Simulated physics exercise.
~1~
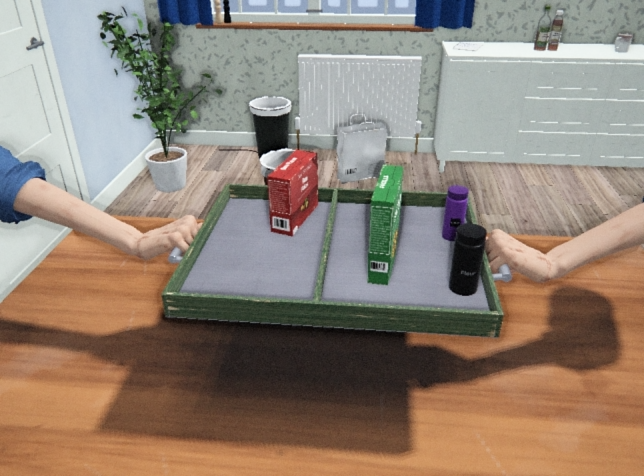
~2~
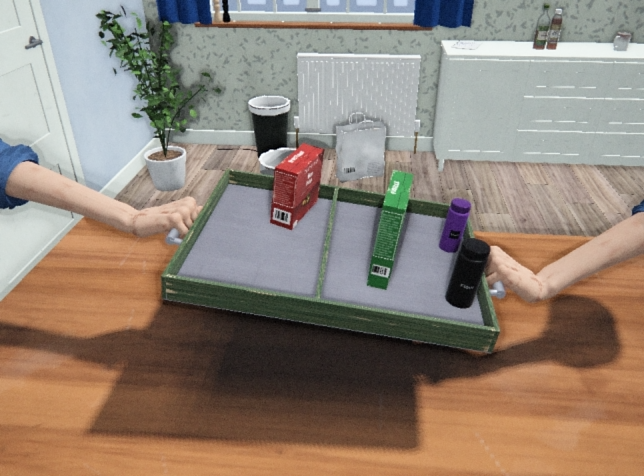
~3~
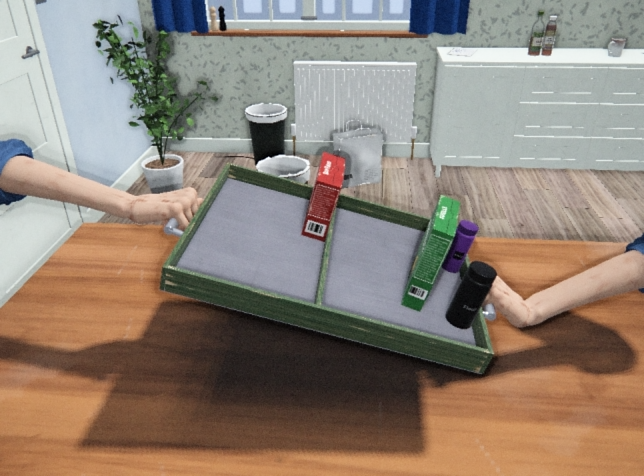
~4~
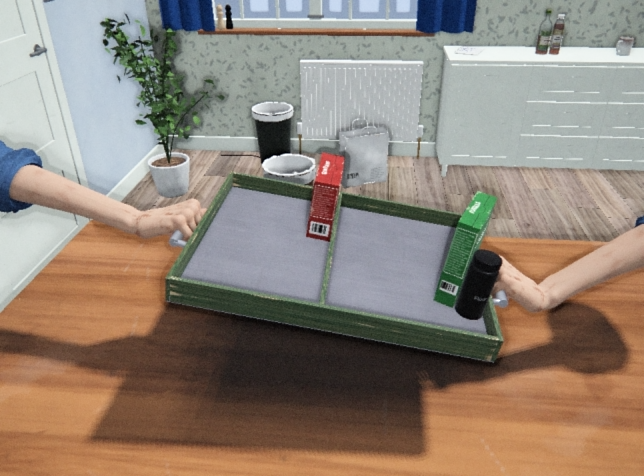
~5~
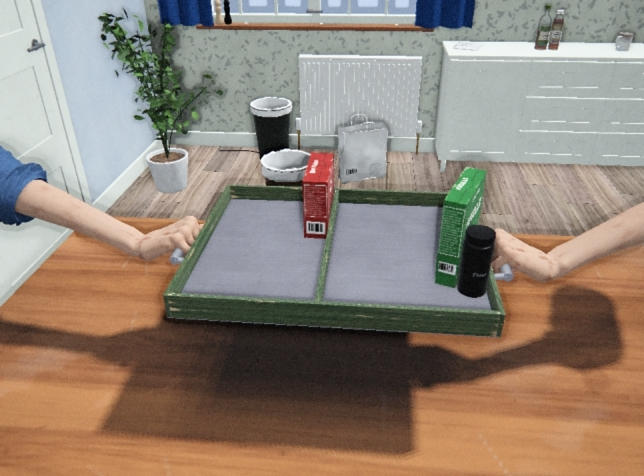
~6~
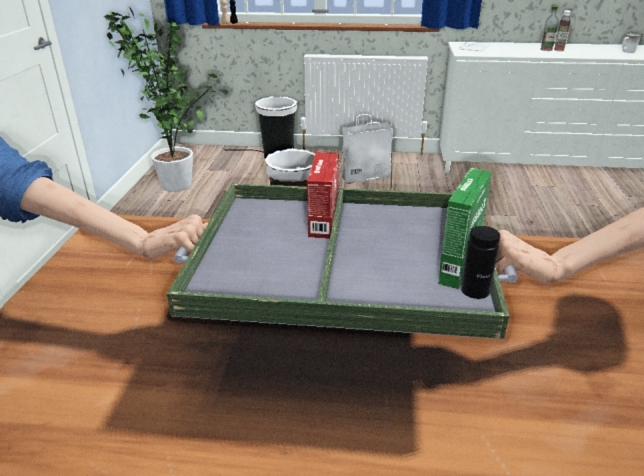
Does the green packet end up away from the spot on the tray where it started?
Yes, it slides to the right while the tray is tipped and ends upright near the right rim, beside the black shaker.
In a room with a potted plant and a radiator, two hands hold a green-rimmed tray level above a wooden table. A red packet stands in the left section, while a green packet, a purple shaker and a black shaker stand in the right one. The hands tip the tray right edge down, and the red packet slides to the cross bar as the green packet slides toward the right rim. The green packet then blocks the purple shaker from view. The tray returns to level, with both packets and the black shaker still upright.
